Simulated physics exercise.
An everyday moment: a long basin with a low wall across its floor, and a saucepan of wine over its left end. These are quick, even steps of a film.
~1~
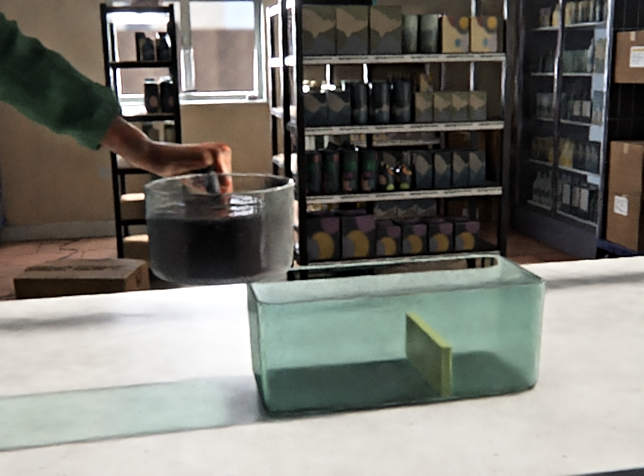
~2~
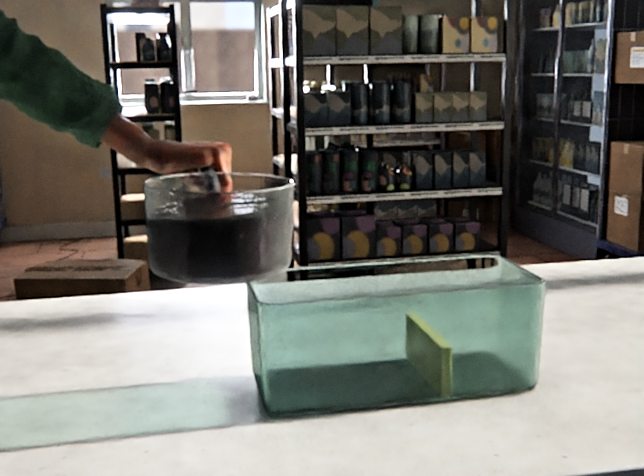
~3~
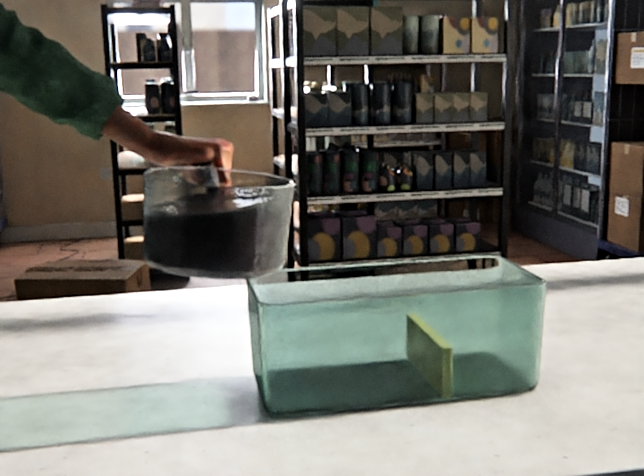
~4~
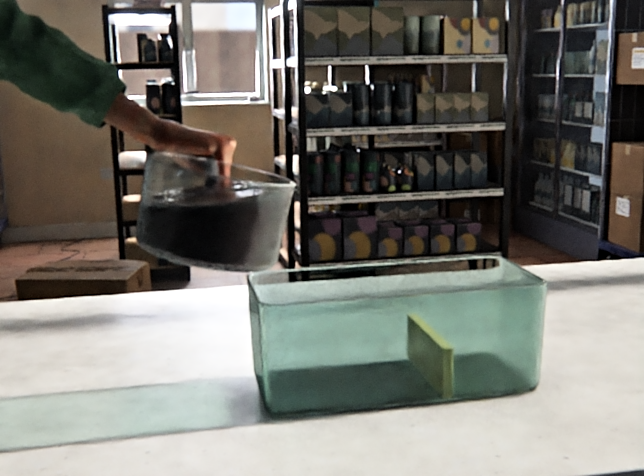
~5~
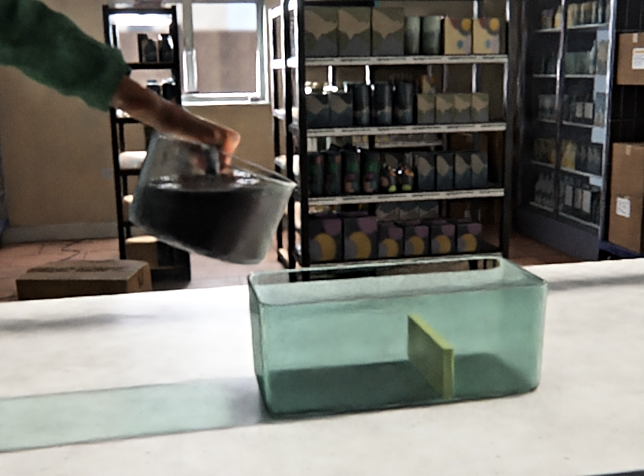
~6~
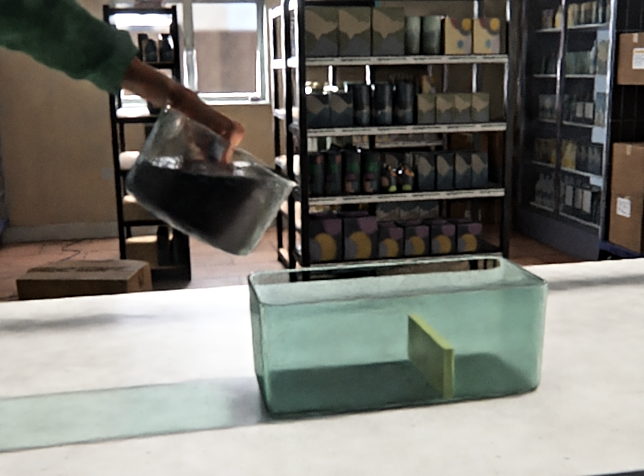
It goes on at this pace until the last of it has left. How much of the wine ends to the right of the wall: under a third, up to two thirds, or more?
In the end not even a third is right of the wall.
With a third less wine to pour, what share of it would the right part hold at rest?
Roughly 10 in a hundred.
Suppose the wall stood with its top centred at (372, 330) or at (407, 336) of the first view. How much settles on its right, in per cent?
The first gives 65 %, the second 40 %.
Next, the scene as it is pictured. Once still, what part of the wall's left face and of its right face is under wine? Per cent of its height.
The left part 60 per cent, the right part 20.
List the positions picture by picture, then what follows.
It leans 0°; its right rim is at (291, 182); the wine meets the walls at (149, 212) and (288, 205); the long basin's rim runs from (252, 289) to (522, 270); the wall's top is at (427, 330), in the first frame.
It leans 1°; its right rim is at (291, 183); the wine meets the walls at (148, 212) and (288, 203), in the second frame.
It leans 6°; its right rim is at (291, 183); the wine meets the walls at (146, 210) and (288, 197), in the third frame.
It leans 13°; its right rim is at (292, 184); the wine meets the walls at (142, 202) and (287, 189), in the fourth frame.
It leans 22°; its right rim is at (292, 184); the wine meets the walls at (139, 185) and (289, 182), in the fifth frame.
It leans 33°; its right rim is at (292, 184); the wine meets the walls at (136, 163) and (291, 174), in the sixth frame.
A moment on, the tilt is 91° and 57 per cent is still to pour, 4 is left of the wall and 0 right of it.
Next, the tilt is 100° and 10 per cent is still to pour, 54 is left of the wall and 11 right of it.
Then the tilt is 100° and 2 per cent is still to pour, 55 is left of the wall and 12 right of it.
Later the tilt is 100° and 0 per cent is still to pour, 74 is left of the wall and 14 right of it.
Finally, 74 per cent lies left of the wall, 15 right of it and 11 outside.
